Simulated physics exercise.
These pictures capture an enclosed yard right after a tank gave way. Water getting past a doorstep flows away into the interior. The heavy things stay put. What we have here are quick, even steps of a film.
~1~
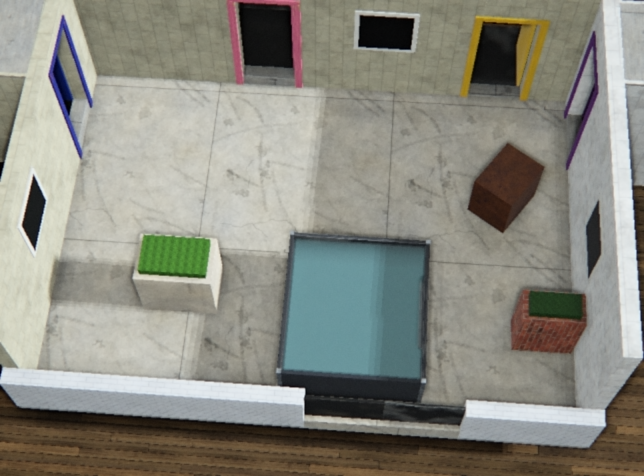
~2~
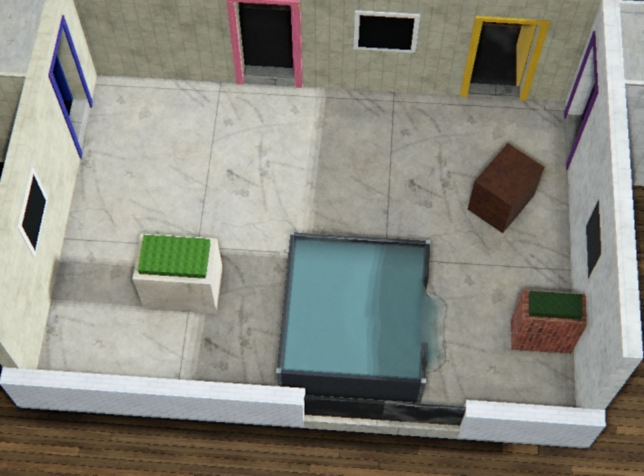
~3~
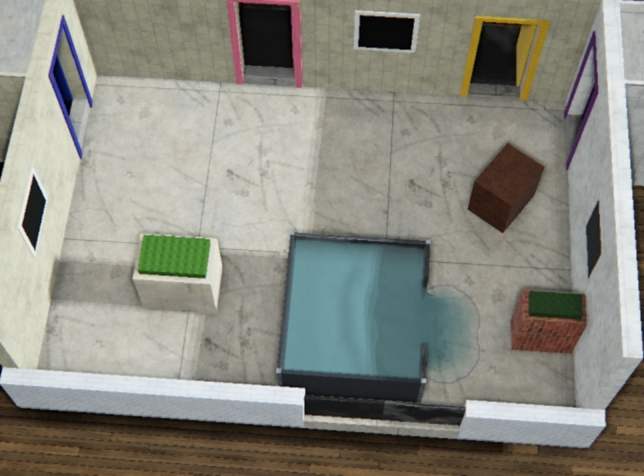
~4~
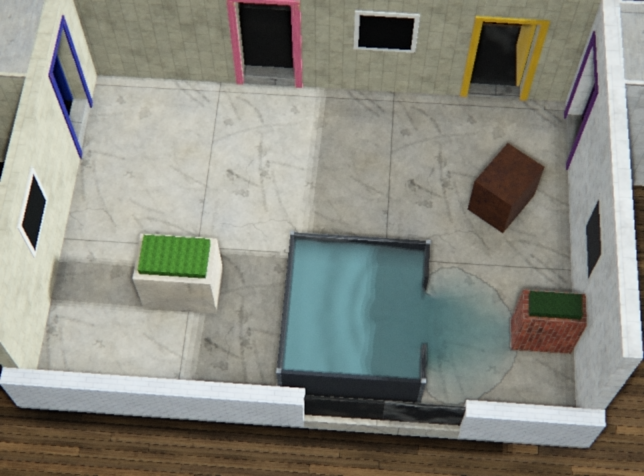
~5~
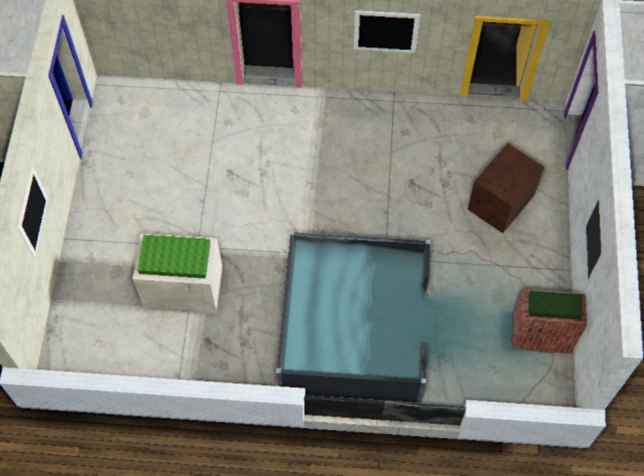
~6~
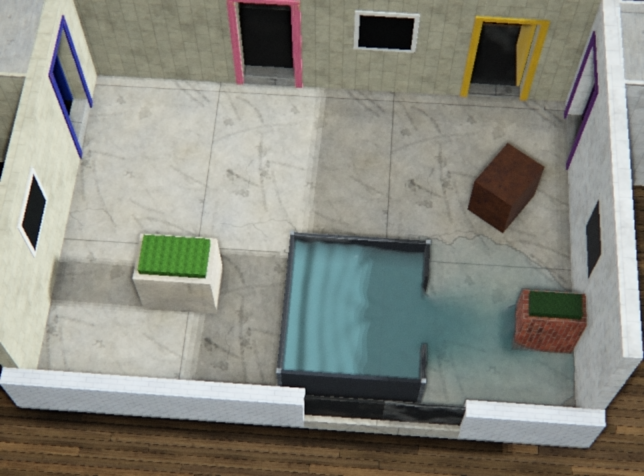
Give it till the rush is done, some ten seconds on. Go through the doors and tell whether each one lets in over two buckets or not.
Yellow door: Over two buckets; blue door: Two buckets or fewer; purple door: Two buckets or fewer; pink door: Two buckets or fewer.
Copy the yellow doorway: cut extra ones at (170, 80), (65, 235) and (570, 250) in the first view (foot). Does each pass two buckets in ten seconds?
In order: Falls short, falls short, exceeds it.
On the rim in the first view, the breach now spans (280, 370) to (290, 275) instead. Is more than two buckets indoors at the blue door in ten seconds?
I'd say the blue door stays within the limit.
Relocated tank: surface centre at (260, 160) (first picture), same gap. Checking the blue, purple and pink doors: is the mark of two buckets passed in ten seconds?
Door by door: Blue remains below, purple crosses the line and pink remains below.
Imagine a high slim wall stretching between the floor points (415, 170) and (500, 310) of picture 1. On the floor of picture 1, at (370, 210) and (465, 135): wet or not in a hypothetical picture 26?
Result, in order: Swamped / bone-dry.
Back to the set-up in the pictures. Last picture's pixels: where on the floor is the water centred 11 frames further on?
(424, 321).
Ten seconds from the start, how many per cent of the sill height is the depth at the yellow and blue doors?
In order: Roughly 150 and 60 in a hundred.
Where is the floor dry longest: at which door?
I'd go with the blue door.
A moment on, water covers 15 % of the floor; the yellow door not reached, the blue door not reached, the purple door not reached, the pink door not reached.
Next, water covers 20 % of the floor; the yellow door not reached, the blue door not reached, the purple door wet at the sill, nothing in, the pink door not reached.
Then, water covers 30 % of the floor; the yellow door over two buckets in, the blue door not reached, the purple door wet at the sill, nothing in, the pink door not reached.
Later, water covers 75 % of the floor; the yellow door far over two buckets in, the blue door not reached, the purple door under two buckets in, the pink door wet at the sill, nothing in.
In the end, water covers 90 % of the floor; the yellow door far over two buckets in, the blue door wet at the sill, nothing in, the purple door under two buckets in, the pink door wet at the sill, nothing in.
